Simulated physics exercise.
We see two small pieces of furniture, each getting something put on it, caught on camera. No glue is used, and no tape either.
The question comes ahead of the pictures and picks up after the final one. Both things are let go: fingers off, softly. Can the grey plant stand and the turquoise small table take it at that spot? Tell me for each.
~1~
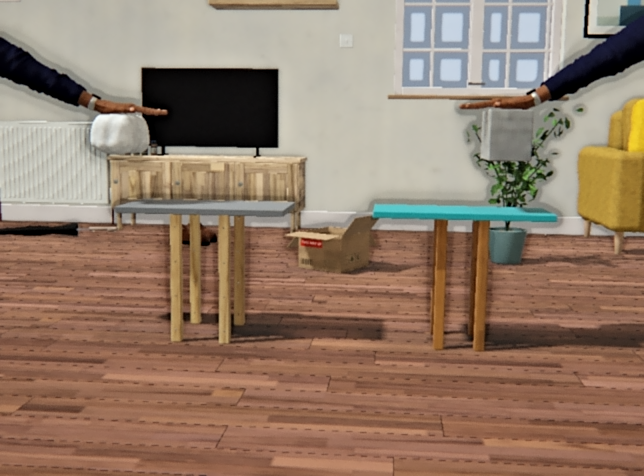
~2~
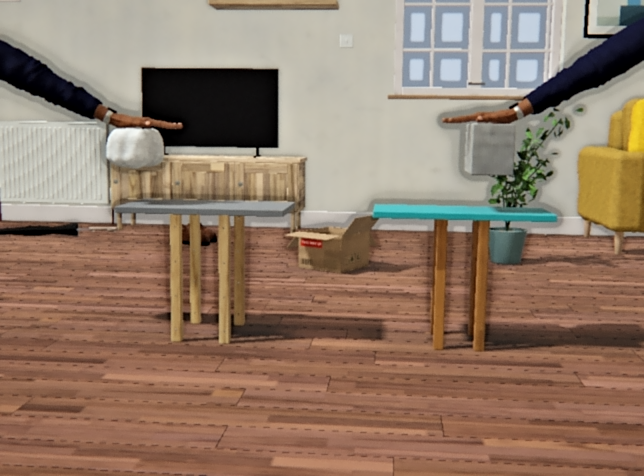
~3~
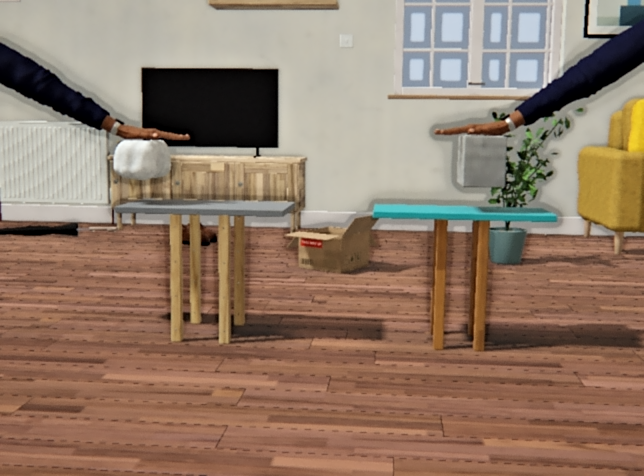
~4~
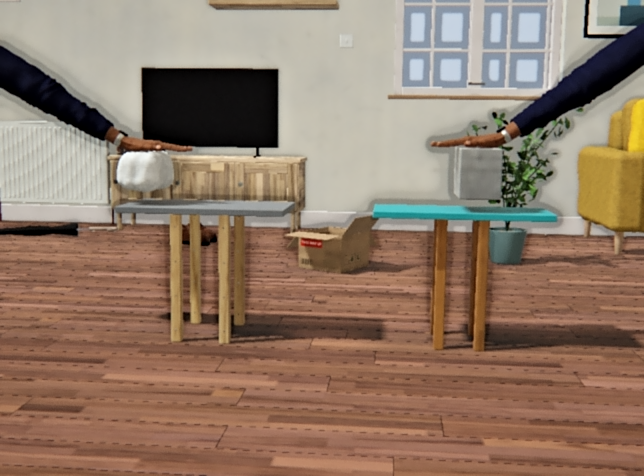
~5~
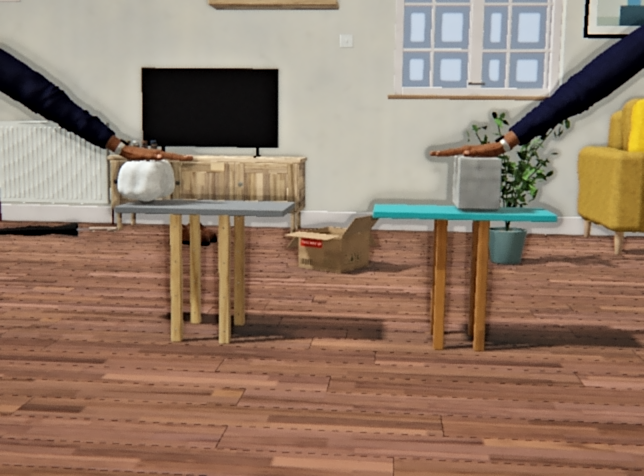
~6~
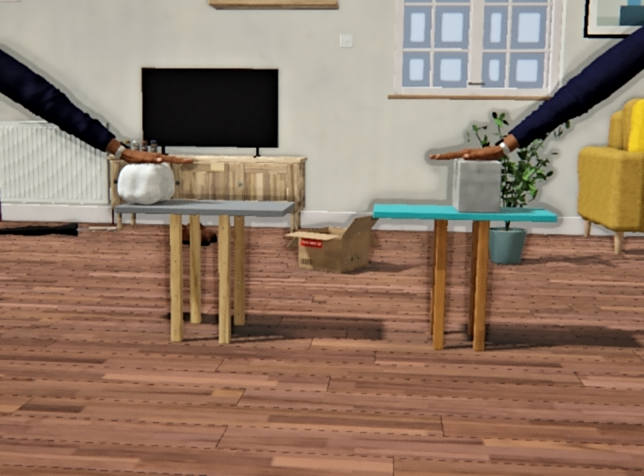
In the end the grey plant stand doesn't tip; as for the turquoise small table, it doesn't tip.
Then, 0.42 s after the last picture, grey plant stand at rest near (209, 207); turquoise small table at rest near (461, 213).
At rest, the grey plant stand keeps steady, near (209, 207); the turquoise small table keeps steady, near (461, 213).
